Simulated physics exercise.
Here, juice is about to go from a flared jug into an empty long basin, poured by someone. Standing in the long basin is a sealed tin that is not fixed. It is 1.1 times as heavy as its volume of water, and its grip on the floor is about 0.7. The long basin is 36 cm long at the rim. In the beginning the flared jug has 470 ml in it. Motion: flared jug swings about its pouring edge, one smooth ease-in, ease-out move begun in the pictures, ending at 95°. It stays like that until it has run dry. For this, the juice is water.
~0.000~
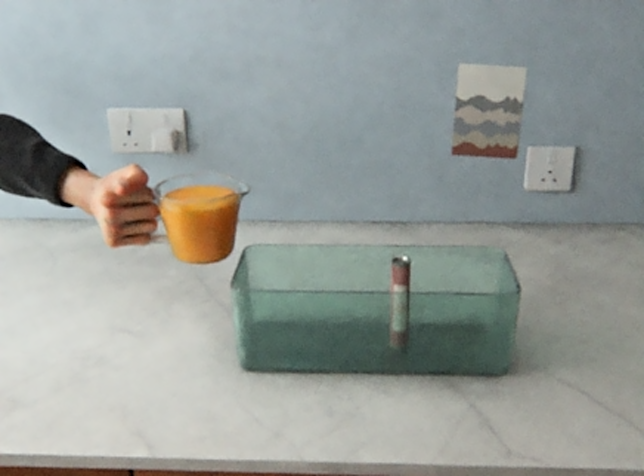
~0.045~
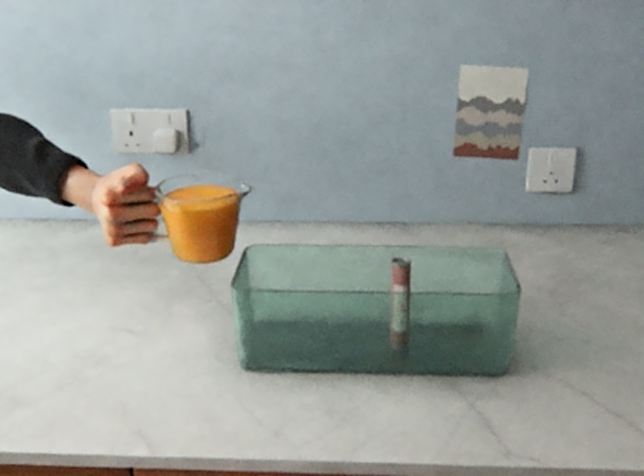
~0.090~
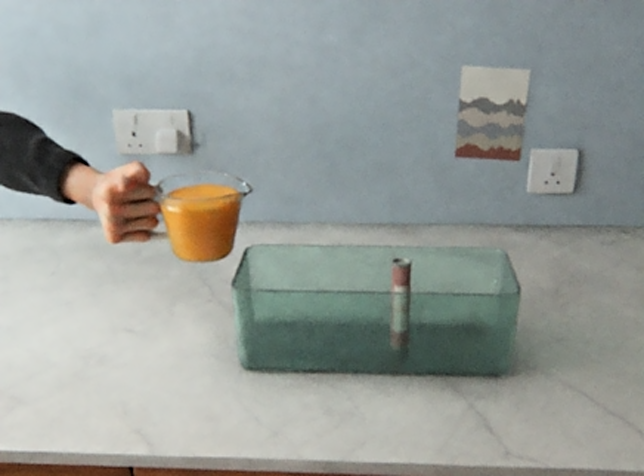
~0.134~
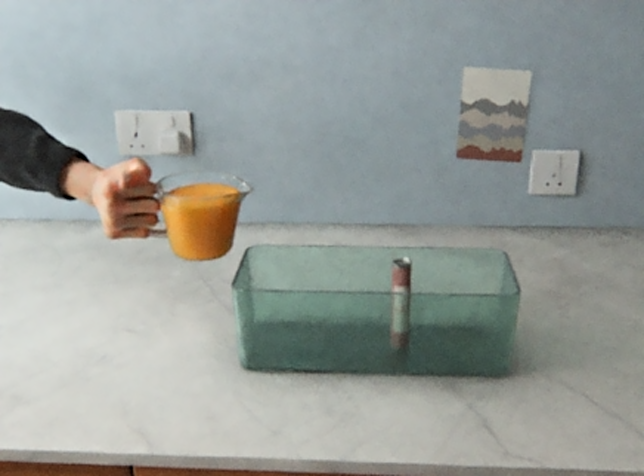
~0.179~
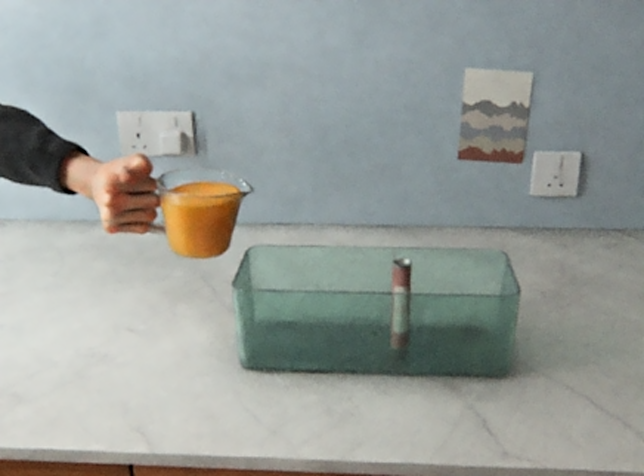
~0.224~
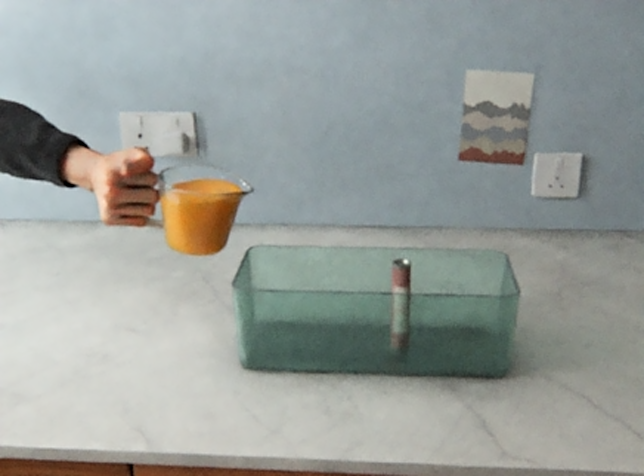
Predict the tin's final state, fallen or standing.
I predict it is standing.
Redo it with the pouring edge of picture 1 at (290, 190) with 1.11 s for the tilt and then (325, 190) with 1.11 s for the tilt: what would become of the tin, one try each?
First it stays on its base; then it tips over.
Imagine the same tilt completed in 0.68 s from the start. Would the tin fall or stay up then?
Result: Tin upright.
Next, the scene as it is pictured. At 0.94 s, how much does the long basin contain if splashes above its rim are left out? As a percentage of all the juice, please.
I'd put it at roughly 54 per cent.
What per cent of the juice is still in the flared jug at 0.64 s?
About 76 percent.
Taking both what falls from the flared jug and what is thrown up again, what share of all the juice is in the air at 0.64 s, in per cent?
Close to 20 per cent, I'd say.
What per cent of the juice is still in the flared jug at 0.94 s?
Roughly 20 percent remains.
By 0.64 s the tilt is 59° and 75 per cent is still to pour; the tin stands where it began.
By 0.94 s the tilt is 90° and 20 per cent is still to pour; the tin stands where it began.
By 1.26 s the tilt is 95° and 1 per cent is still to pour; the tin stands where it began.
By 1.61 s the tilt is 95° and 0 per cent is still to pour; the tin stands where it began.
At rest the tin stands where it began.
